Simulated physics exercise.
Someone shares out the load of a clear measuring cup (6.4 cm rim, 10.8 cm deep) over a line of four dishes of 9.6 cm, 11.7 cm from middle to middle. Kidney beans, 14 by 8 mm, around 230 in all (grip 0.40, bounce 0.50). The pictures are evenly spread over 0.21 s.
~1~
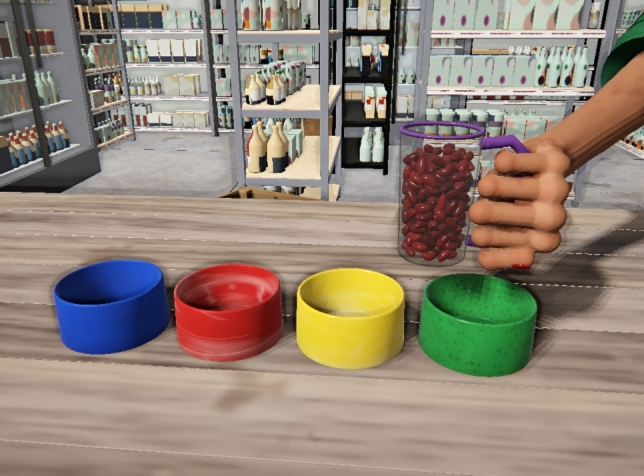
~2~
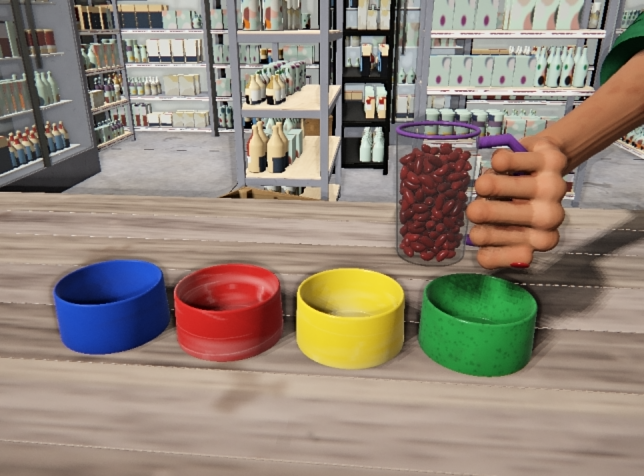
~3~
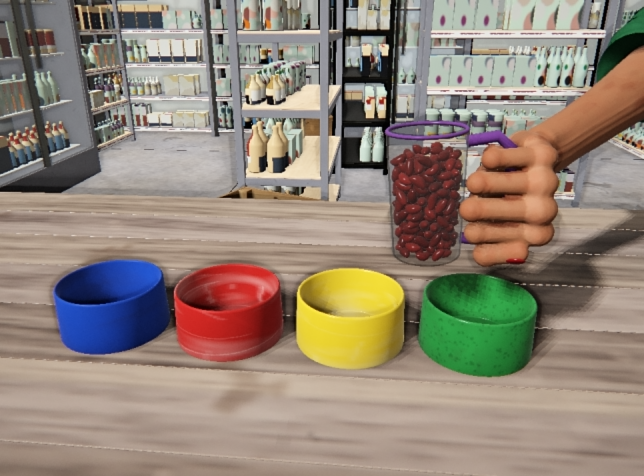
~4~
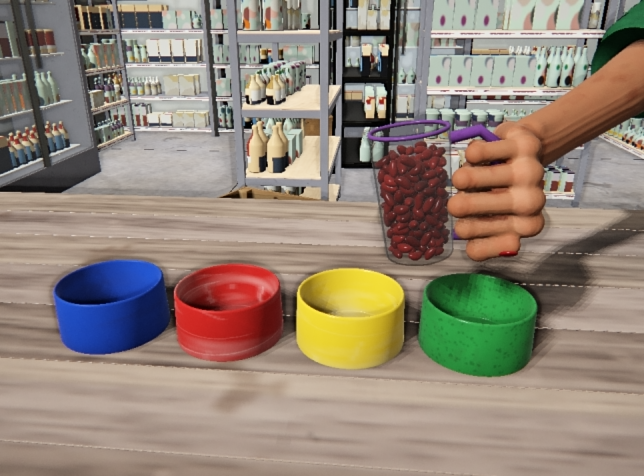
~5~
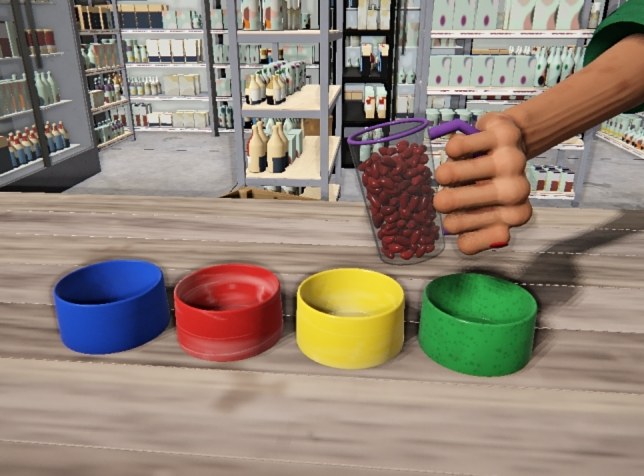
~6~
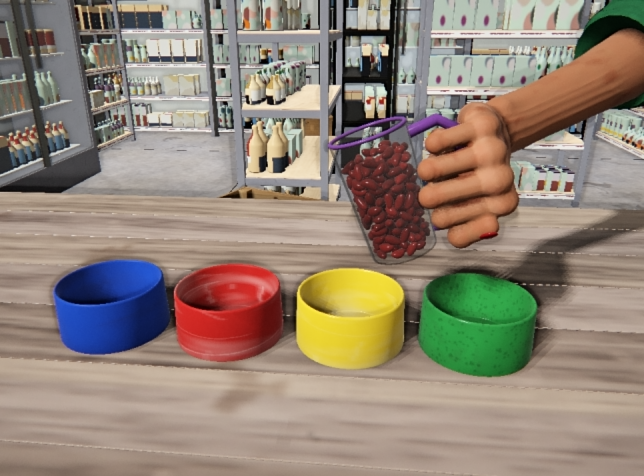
A hand at the right, its arm in a green sleeve, holds a clear cup with a purple rim and handle, filled with dark red beans, above a wooden counter. Blue, red, yellow and green dishes sit in a row from left to right, with stocked store shelves behind. Seen from slightly above by a still camera, the hand moves the cup a little leftward, gradually tilting it left.
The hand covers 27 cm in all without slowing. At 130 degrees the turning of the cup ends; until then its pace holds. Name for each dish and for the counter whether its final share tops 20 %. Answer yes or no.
Red dish: No; blue dish: Yes; green dish: No; yellow dish: No; on the counter: No.
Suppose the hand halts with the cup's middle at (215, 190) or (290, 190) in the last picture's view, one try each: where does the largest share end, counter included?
Most goes to: Counter, then red.
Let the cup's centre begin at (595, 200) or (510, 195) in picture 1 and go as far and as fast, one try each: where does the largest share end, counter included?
The winner: Red, then blue.
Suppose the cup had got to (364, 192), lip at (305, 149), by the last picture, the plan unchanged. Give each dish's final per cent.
Red 0; blue 80; green 0; yellow 0.
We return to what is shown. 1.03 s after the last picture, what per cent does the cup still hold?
Some 0 per cent of the load.
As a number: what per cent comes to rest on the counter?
Some 15 per cent.
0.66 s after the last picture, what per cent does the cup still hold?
About 95 per cent.
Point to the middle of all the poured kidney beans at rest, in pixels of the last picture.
At about (103, 306).
Then, 0.39 s after the last picture, tilt 73 degrees; cup holds 100 %.
Then, 0.66 s after the last picture, tilt 109 degrees; cup holds 95 %, blue 5 %.
Then, 1.03 s after the last picture, tilt 130 degrees; cup holds 0 %, blue 85 %.
In the end, red 0 %, blue 85 %, green 0 %, yellow 0 %, counter 15 %.
